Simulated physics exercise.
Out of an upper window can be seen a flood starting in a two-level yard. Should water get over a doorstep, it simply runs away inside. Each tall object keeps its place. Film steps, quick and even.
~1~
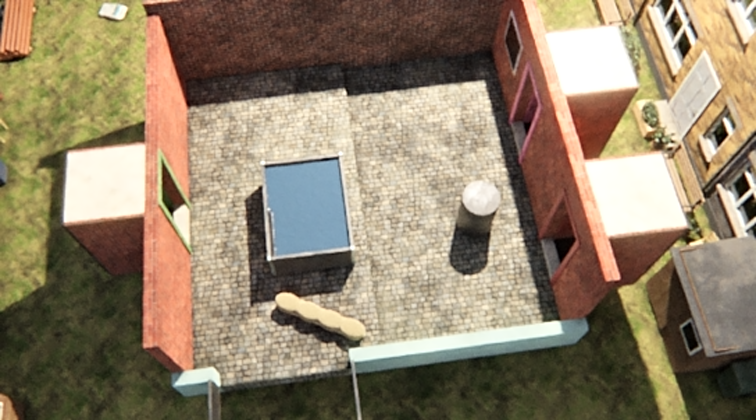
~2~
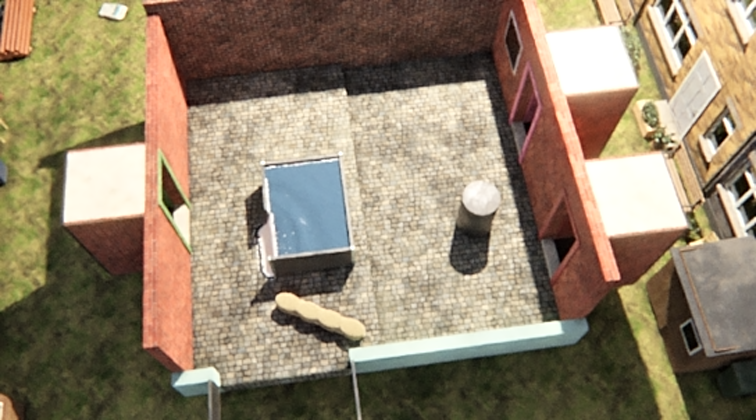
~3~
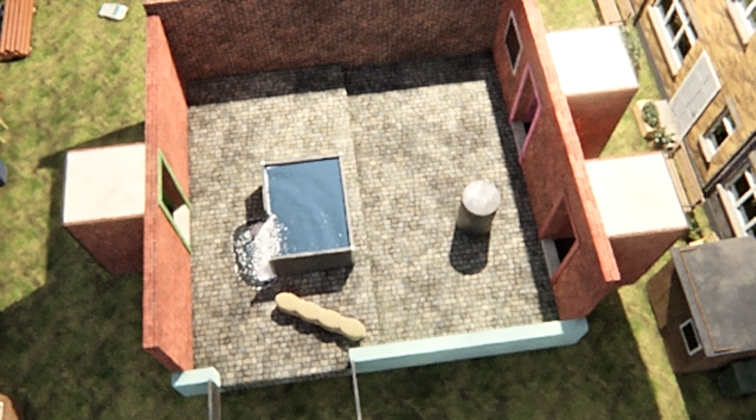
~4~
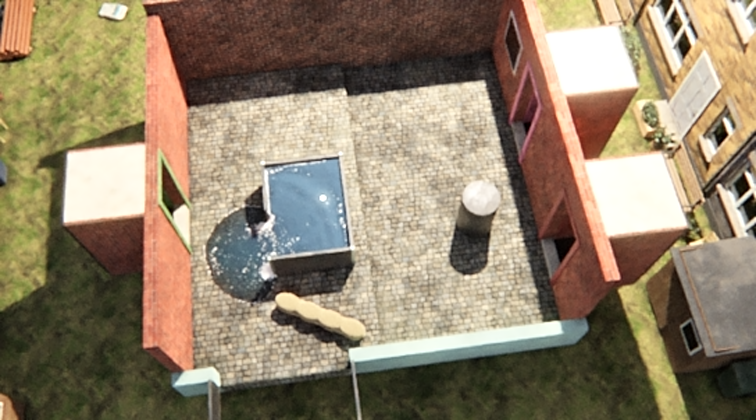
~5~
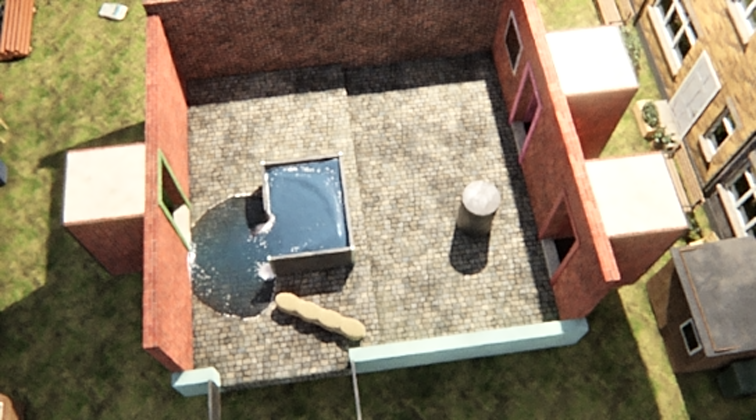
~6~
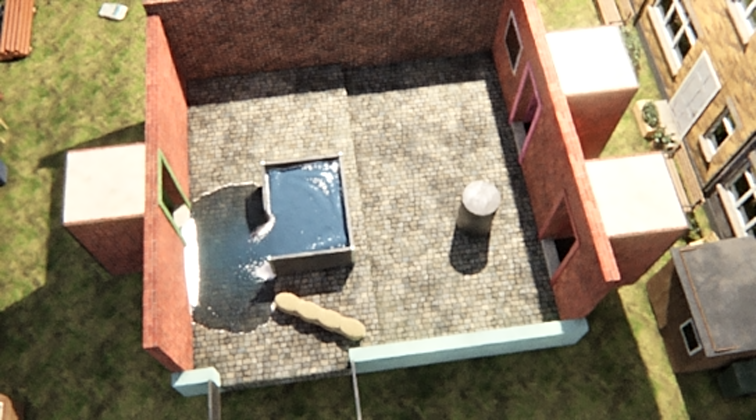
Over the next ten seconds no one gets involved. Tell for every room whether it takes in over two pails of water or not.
In the end most likely the pink door will not exceed two buckets. Most likely the green door will not exceed two buckets. Most likely the red door will not exceed two buckets.
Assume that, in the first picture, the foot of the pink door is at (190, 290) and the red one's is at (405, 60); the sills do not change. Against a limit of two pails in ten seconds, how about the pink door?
In short: Pink door passes that mark.
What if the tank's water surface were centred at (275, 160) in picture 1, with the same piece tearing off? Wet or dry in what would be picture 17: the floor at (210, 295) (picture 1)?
Outcome at that point: Waterlogged.
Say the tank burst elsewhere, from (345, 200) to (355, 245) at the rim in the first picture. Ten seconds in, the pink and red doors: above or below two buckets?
Taking them in turn, the pink door comes in low, then the red door overshoots.
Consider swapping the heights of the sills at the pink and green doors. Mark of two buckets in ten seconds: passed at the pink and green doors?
Result: Pink comes up short, green tops the limit.
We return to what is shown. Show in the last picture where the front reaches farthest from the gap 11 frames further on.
I'd put it around (187, 82).
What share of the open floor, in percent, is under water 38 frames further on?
My estimate is roughly 55 percent.
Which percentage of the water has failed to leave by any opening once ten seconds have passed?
I make it around 62 per cent.
A moment on, water covers 10 % of the floor; the pink door not reached, the green door under two buckets in, the red door not reached.
Next, water covers 20 % of the floor; the pink door not reached, the green door under two buckets in, the red door not reached.
Then, water covers 35 % of the floor; the pink door not reached, the green door under two buckets in, the red door not reached.
Later, water covers 55 % of the floor; the pink door not reached, the green door under two buckets in, the red door not reached.
In the end, water covers 75 % of the floor; the pink door wet at the sill, nothing in, the green door under two buckets in, the red door wet at the sill, nothing in.
